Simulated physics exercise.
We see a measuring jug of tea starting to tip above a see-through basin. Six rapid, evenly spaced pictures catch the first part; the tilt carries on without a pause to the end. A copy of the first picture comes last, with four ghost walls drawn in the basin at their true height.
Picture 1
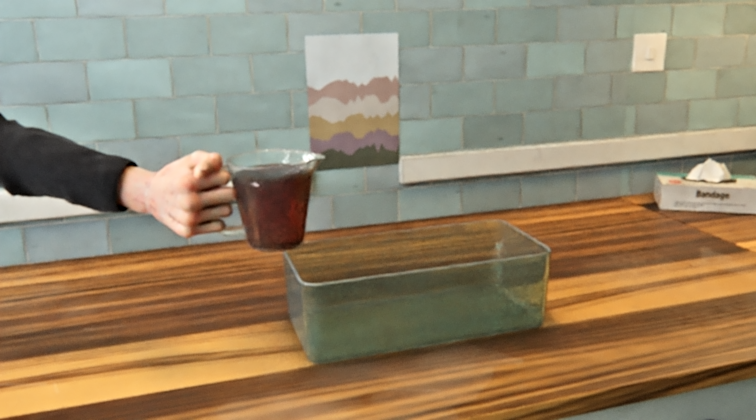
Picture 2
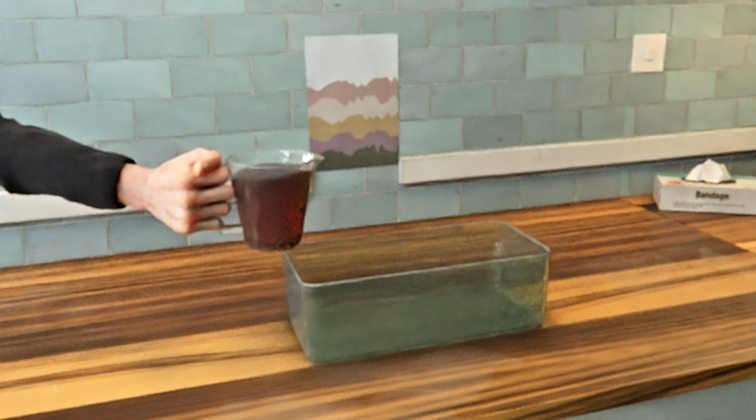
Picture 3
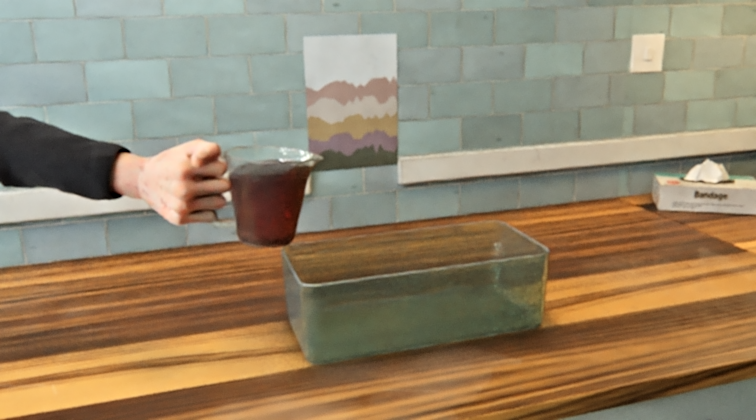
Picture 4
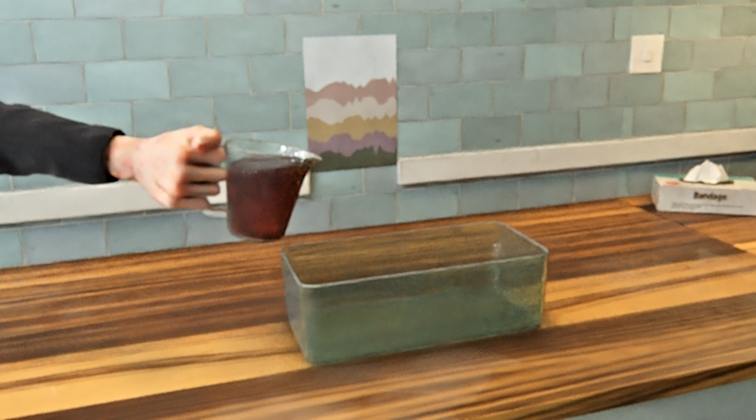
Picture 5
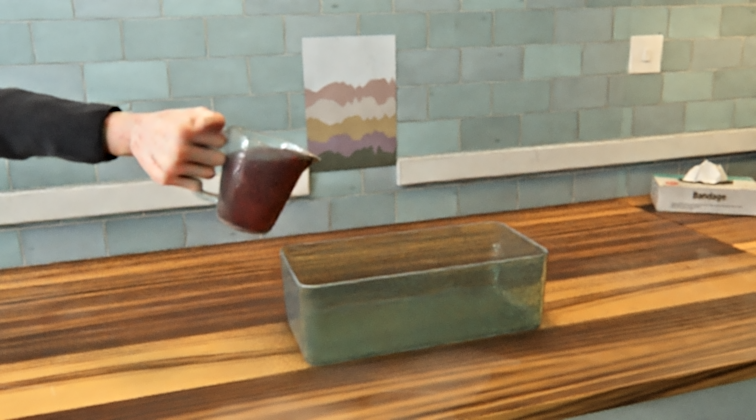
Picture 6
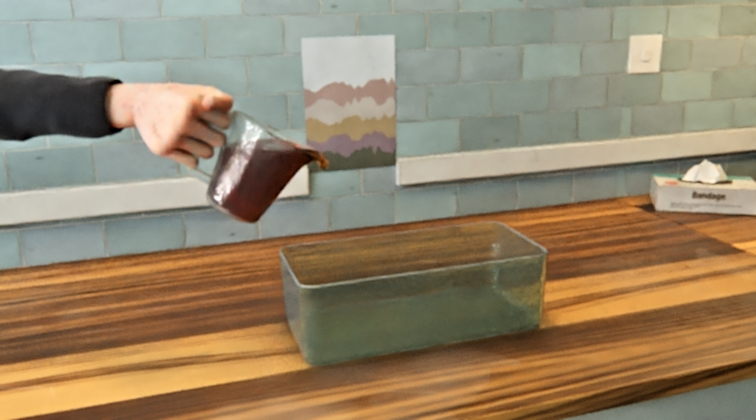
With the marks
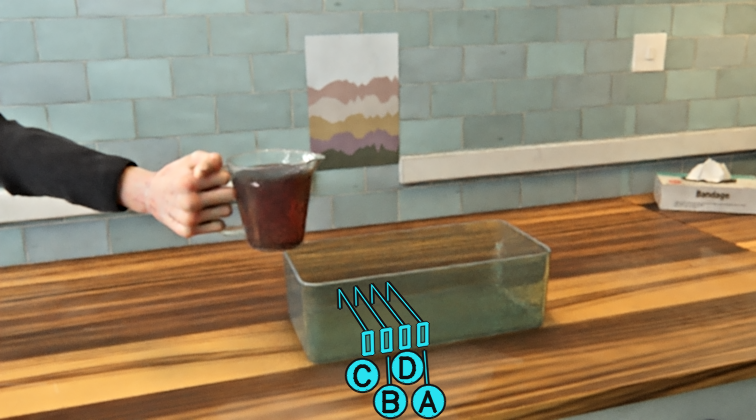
Kitchen counter, a hand tilting a glass jug of dark reddish-brown liquid rightward above a clear basin, liquid just reaching the lip.
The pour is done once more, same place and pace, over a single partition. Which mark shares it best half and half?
Slot A.
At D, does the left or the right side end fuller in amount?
More ends on the right.
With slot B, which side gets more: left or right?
The right side.
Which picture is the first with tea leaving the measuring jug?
Picture 6.
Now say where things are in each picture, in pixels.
Upright, lip at (323, 157); basin from (306, 362) to (542, 323); nothing has left yet.
Upright, lip at (322, 157); nothing has left yet.
Tipped about 6°, lip at (321, 157); nothing has left yet.
Tipped about 13°, lip at (320, 158); nothing has left yet.
Tipped about 22°, lip at (319, 158); nothing has left yet.
Tipped about 32°, lip at (318, 158); tea is over the lip, down to (324, 167).
On the marked copy, A at (424, 351); B at (388, 357); C at (369, 360); D at (406, 354).
With A, about 47 % ends left of the wall and 50 % right of it.
With B, about 6 % ends left of the wall and 92 % right of it.
With C, about 7 % ends left of the wall and 90 % right of it.
With D, about 11 % ends left of the wall and 87 % right of it.
